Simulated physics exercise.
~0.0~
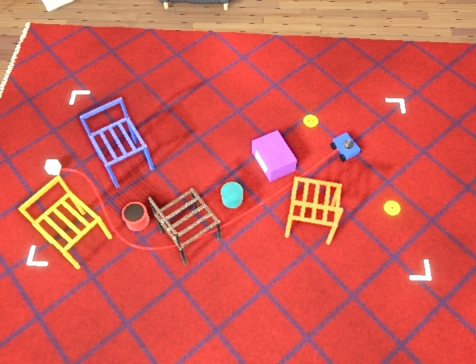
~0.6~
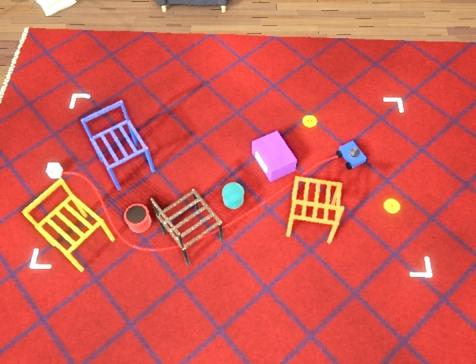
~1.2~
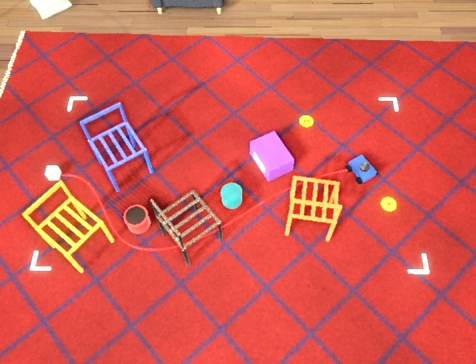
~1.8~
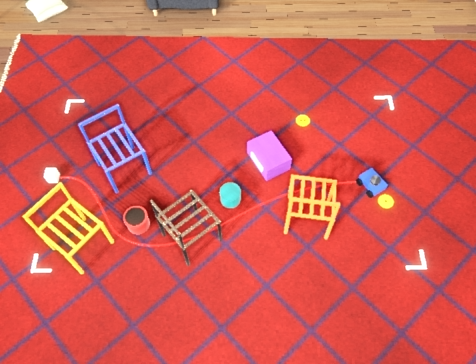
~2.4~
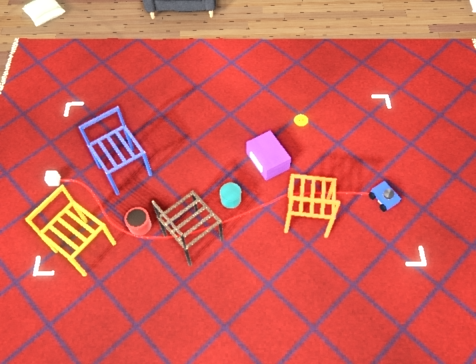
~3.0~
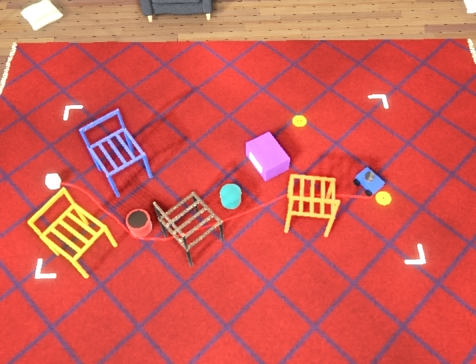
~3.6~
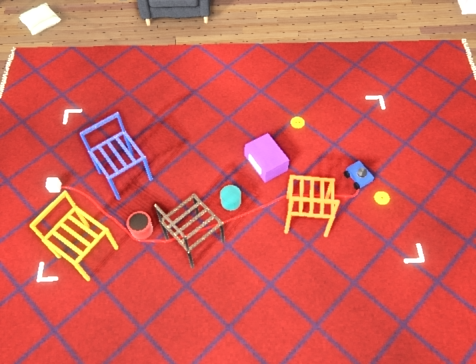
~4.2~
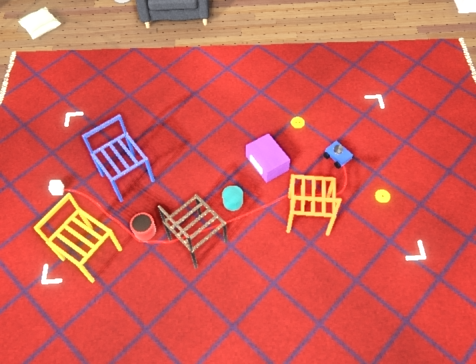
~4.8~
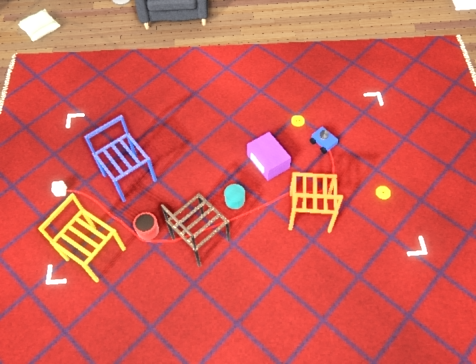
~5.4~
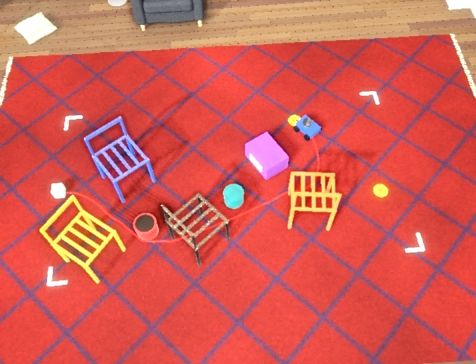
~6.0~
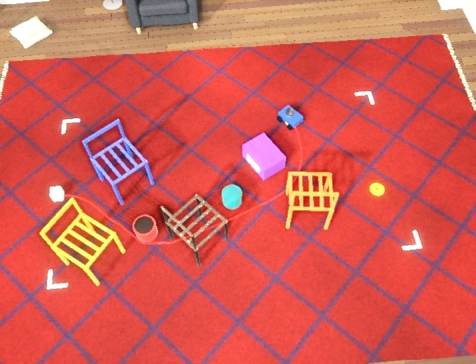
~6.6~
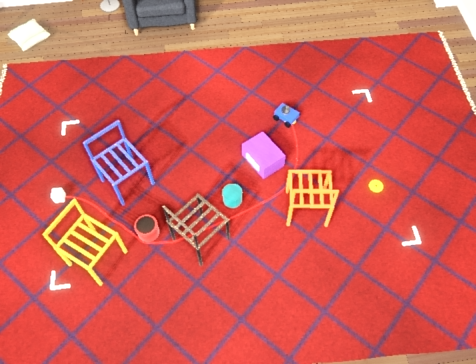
A tethered blue cart moves right and down, then turns back up and left past the purple box.
